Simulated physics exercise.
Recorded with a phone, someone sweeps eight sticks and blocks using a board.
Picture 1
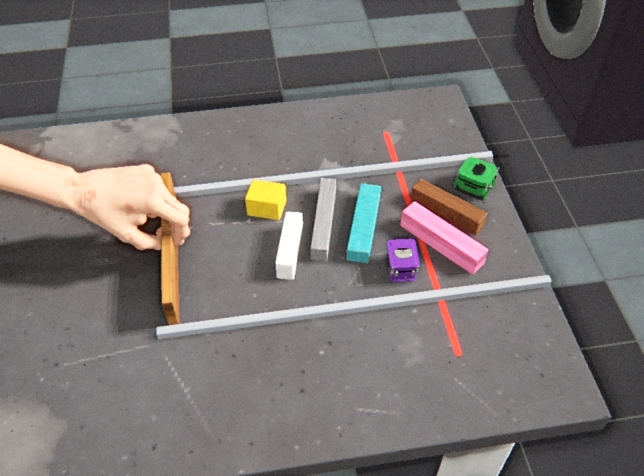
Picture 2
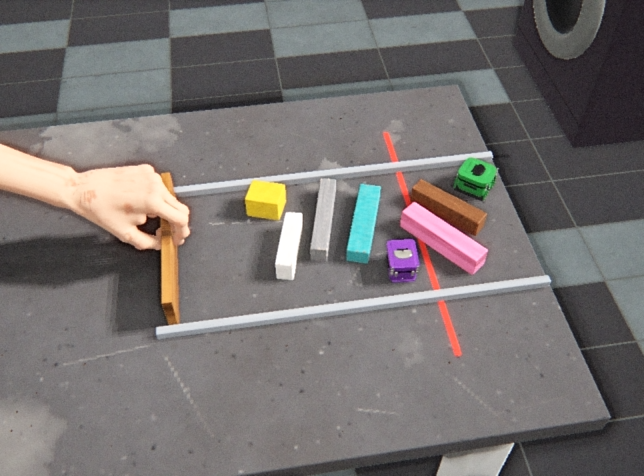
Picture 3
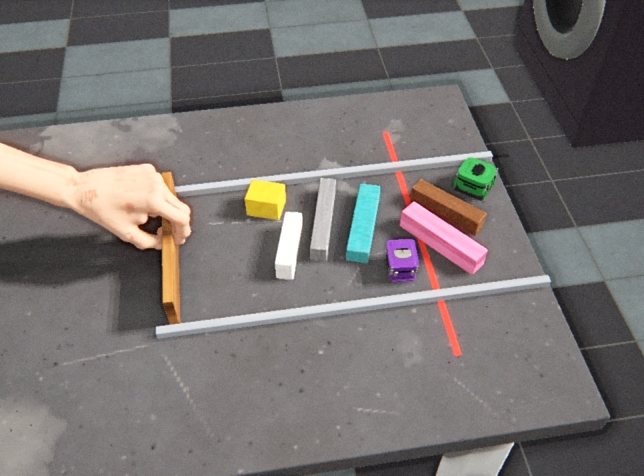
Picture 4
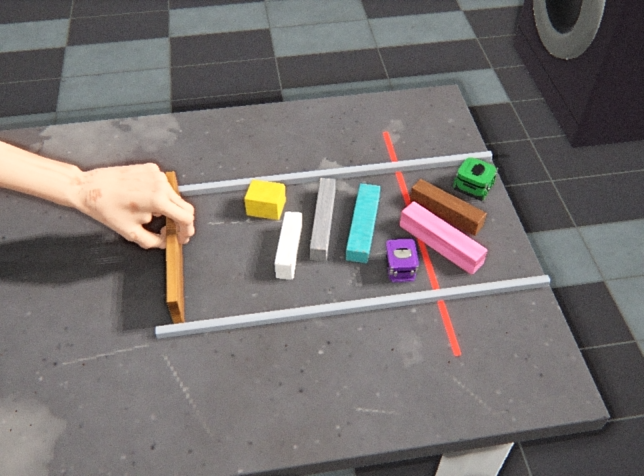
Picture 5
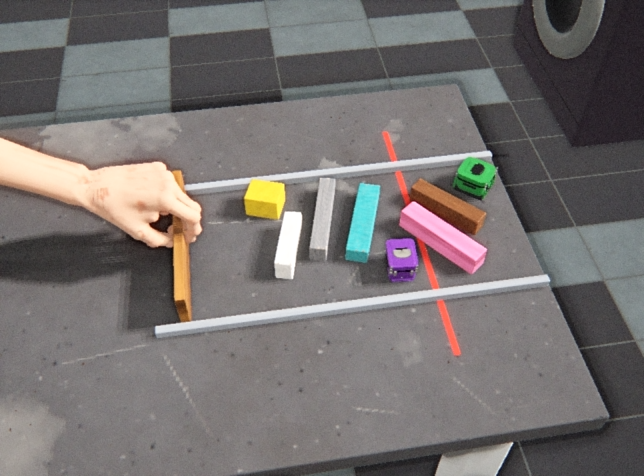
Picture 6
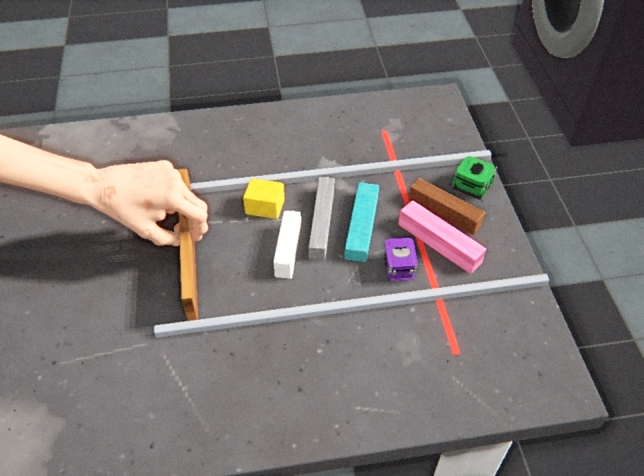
On a dark grey tabletop, a hand slowly sliding a wooden board slightly right between two rails, the coloured blocks staying still.
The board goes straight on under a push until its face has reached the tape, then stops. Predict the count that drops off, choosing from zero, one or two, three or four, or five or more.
The count is zero.
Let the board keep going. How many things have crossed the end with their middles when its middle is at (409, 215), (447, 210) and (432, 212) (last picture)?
0, 2, 2.
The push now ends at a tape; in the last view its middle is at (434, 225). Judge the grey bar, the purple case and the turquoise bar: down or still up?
Starting with the grey bar, it keeps its place, then the purple case keeps its place, then the turquoise bar keeps its place.
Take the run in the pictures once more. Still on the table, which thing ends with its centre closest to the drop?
The green case finishes closest.
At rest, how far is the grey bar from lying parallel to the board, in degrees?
I'd estimate about 15 degrees.
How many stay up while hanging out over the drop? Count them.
In total, 2 of them.
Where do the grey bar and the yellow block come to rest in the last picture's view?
Grey bar at (446, 204), yellow block at (418, 176).
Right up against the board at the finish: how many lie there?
Contact count: 3.
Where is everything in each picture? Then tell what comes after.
The first frame shows green case (476, 178); brown bar (448, 207); pink stick (443, 237); board (170, 246); tape (418, 229).
The second frame shows brown bar (448, 207); turquoise bar (364, 222).
The third frame shows pink stick (442, 237); white bar (289, 245).
The fourth frame shows green case (475, 178); board (175, 245).
The fifth frame shows brown bar (447, 207); yellow block (265, 199).
The sixth frame shows green case (474, 177); brown bar (446, 206); pink stick (441, 236); board (187, 242); tape (416, 227).
A little later, none off yet; green case at rest near (474, 177); brown bar at rest near (446, 206); pink stick at rest near (441, 236).
Next, none off yet; green case at rest near (474, 177); brown bar at rest near (448, 206); pink stick moving near (451, 237).
When it is over, the number that fall off is zero.
